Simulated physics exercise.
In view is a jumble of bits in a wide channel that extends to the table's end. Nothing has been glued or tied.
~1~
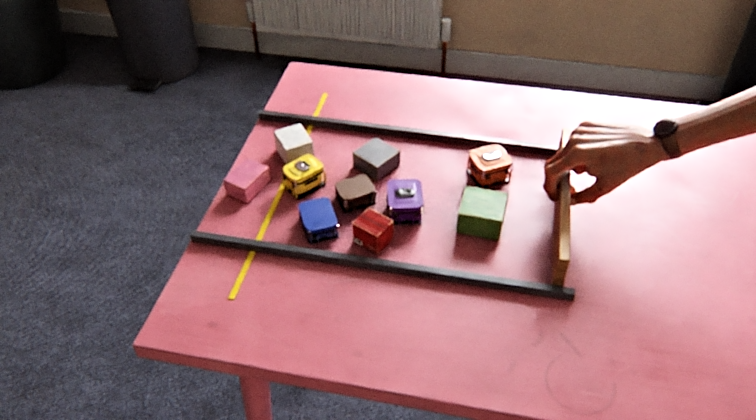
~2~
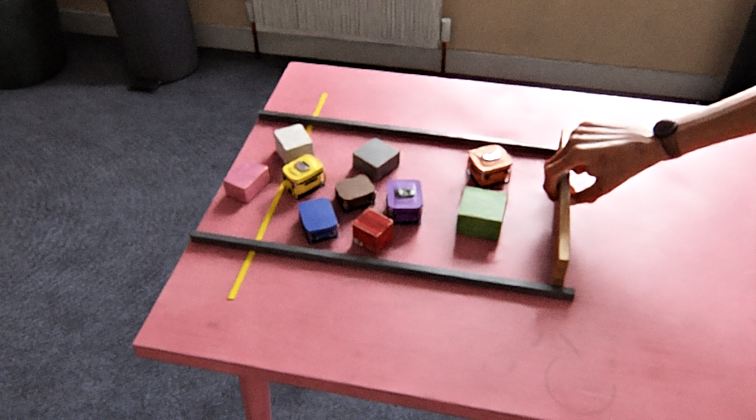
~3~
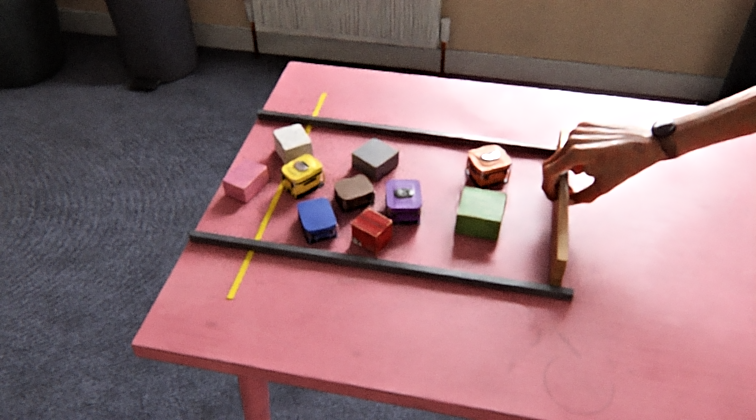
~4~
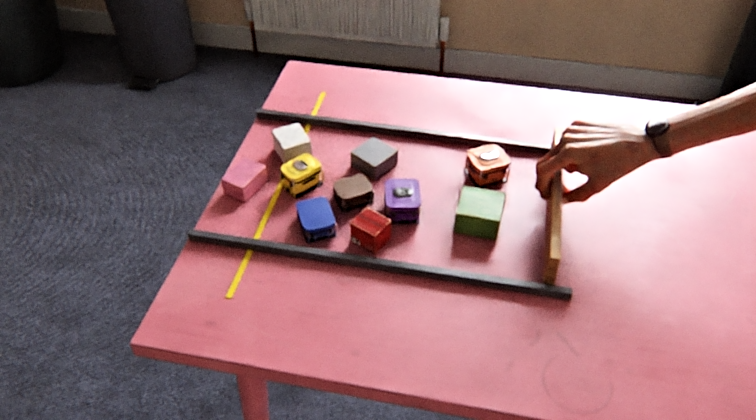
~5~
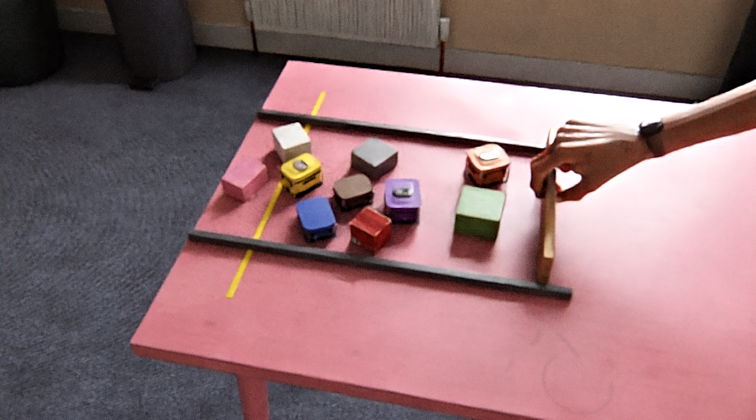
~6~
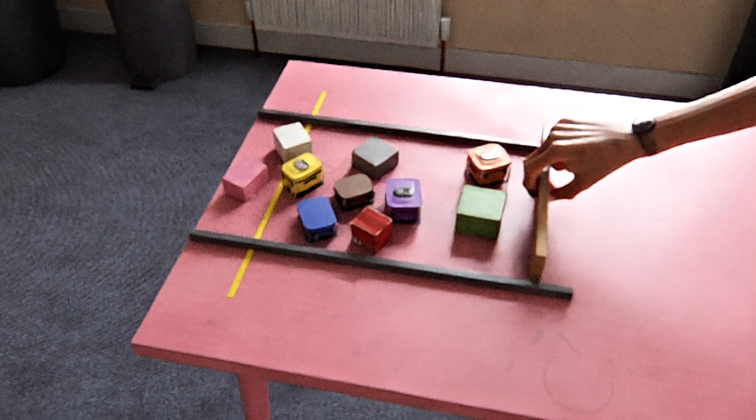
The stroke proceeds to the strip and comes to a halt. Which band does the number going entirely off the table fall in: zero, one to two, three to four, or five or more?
Mind you, the pieces that take the plunge come to three or four.
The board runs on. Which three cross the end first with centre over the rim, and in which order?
It runs the pink block, the brown case, and lastly the yellow case.
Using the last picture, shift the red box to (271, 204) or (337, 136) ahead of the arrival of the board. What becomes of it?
Order of tries: On, on.
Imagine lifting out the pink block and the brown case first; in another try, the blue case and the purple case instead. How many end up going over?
Try one: 1; try two: 1.
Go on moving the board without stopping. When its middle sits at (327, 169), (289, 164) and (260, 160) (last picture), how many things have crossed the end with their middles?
Result per place: 1; 3; 6.
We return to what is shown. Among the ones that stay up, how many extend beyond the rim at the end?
The number is 3.
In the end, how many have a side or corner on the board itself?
So the total is 4.
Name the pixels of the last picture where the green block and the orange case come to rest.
The green block comes to rest at (257, 182), and the orange case comes to rest at (285, 131).
A little later, none off yet; pink block at rest near (246, 179); white block at rest near (293, 144); yellow case at rest near (303, 175).
Next, none off yet; pink block shifted about its own width near (220, 176); white block moving near (285, 142); yellow case shifted about its own width near (255, 162).
When it is over, the number that fall off is three or four; down, brown case, yellow case and pink block.
